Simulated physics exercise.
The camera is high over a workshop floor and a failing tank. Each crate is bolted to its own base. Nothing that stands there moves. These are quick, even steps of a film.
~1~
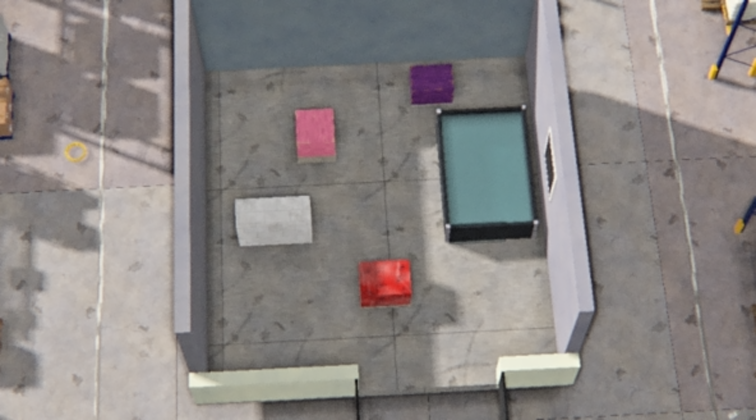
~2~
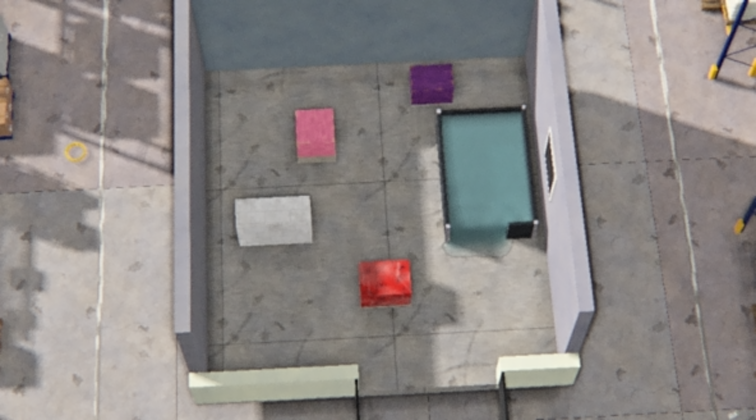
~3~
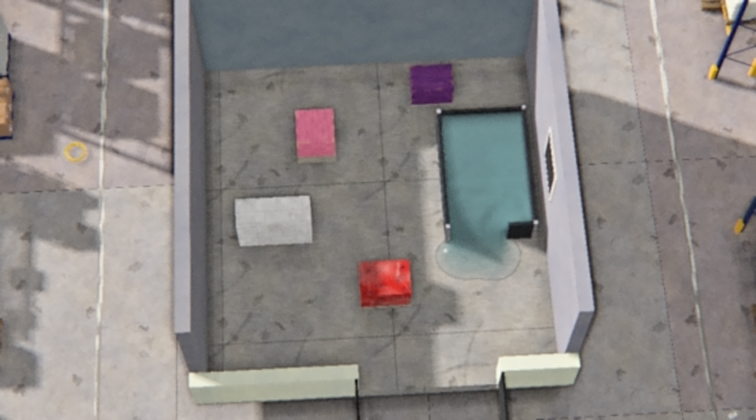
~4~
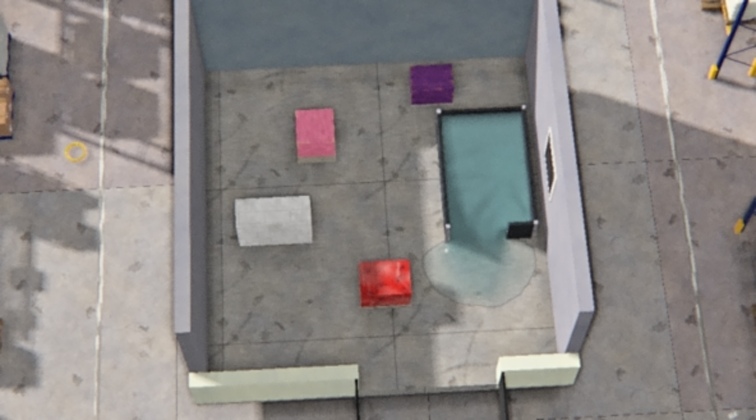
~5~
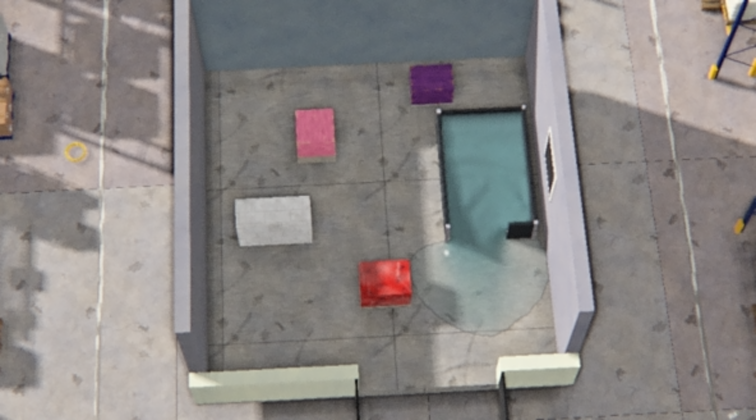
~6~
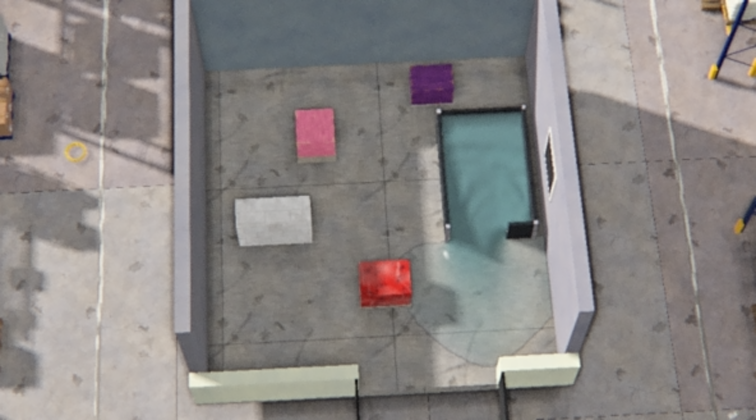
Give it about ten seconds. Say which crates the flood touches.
In the end: The purple crate stays dry; the pink crate stays dry; the red crate gets wet.
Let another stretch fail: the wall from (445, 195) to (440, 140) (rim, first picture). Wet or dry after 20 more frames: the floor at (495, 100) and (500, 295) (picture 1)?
In turn: Clear, not flooded.
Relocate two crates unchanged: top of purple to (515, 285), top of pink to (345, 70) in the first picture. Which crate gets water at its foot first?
It is the crate marked purple.
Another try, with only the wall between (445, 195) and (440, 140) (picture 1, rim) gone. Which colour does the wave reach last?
I say the purple one.
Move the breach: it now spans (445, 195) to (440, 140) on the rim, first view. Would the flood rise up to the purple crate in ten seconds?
Purple is soaked.
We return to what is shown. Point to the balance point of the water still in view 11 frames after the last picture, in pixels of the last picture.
Around (484, 234).
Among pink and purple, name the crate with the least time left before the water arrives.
I say the purple-painted one.
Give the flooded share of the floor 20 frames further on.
I make it 25 per cent.
A moment on, water covers 20 % of the floor; the purple crate not reached, the pink crate not reached, the red crate water round its plinth.
Next, water covers 20 % of the floor; the purple crate not reached, the pink crate not reached, the red crate water round its plinth.
Then, water covers 25 % of the floor; the purple crate not reached, the pink crate not reached, the red crate water round its plinth.
Later, water covers 25 % of the floor; the purple crate not reached, the pink crate not reached, the red crate water round its plinth.
In the end, water covers 35 % of the floor; the purple crate stayed above the water, the pink crate stayed above the water, the red crate was topped.
